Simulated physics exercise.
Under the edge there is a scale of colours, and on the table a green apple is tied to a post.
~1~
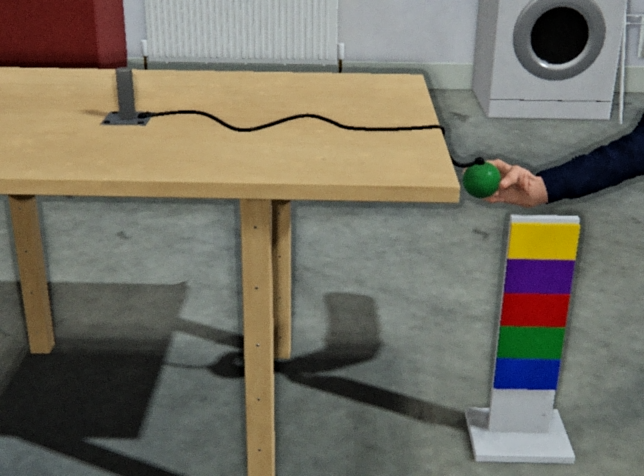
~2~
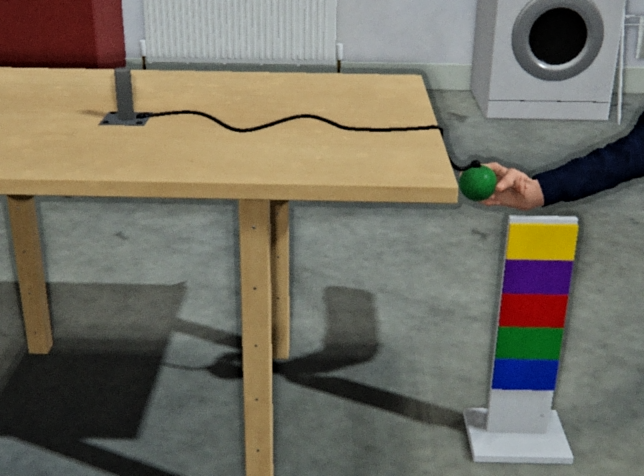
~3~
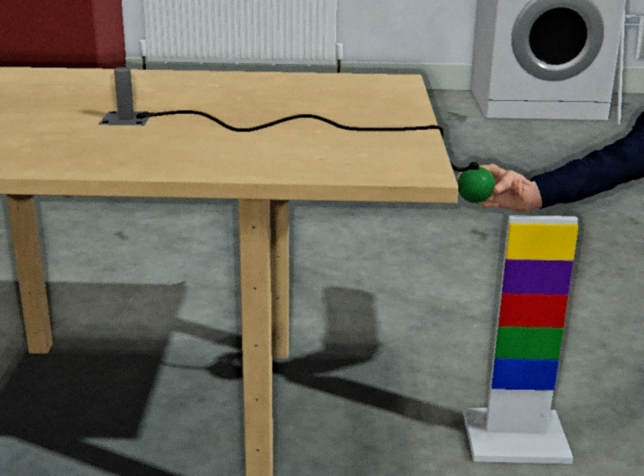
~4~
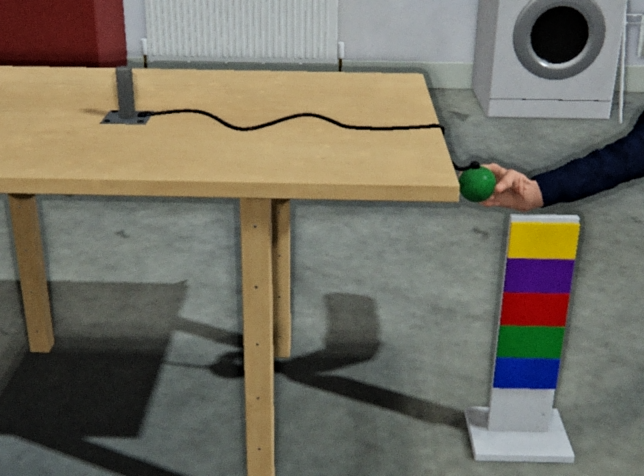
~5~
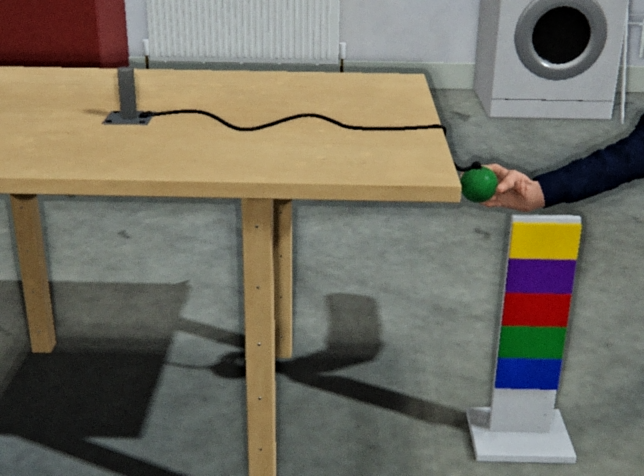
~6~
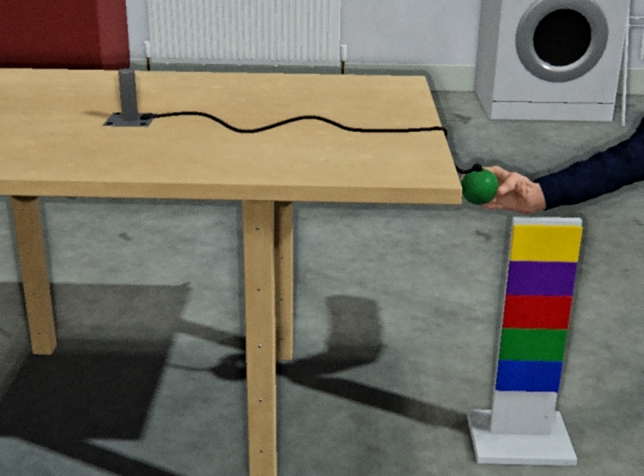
In a room with a grey concrete floor, a radiator and a white front-loading machine at the back, a wooden table is seen from slightly above. A wavy black cord runs from a dark post at left to a green ball held by a hand beyond the right edge, above a stand banded yellow, purple, red, green and blue. The hand barely shifts, and the view jitters slightly.
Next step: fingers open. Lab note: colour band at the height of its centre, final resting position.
Centre at rest: Purple band.
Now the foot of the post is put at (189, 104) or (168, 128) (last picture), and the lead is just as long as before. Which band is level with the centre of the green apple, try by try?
Answer, in order: Red, red.
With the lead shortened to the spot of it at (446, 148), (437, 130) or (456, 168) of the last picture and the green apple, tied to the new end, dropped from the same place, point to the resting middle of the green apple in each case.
Taking them in turn, it's about (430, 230), then about (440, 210), and finally about (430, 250).
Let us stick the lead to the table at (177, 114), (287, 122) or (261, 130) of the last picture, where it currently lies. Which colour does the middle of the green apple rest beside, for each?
Try by try: Purple, then yellow, then yellow.
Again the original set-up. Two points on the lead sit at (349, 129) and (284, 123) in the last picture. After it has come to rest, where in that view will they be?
(419, 127) and (330, 124), roughly.
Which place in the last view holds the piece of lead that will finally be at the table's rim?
Answer: The point at (374, 131).
Soon after, apple near (401, 269); level with purple.
Then, apple near (443, 277); level with purple.
At rest, apple near (439, 277); level with purple. The lead holds its middle at purple.
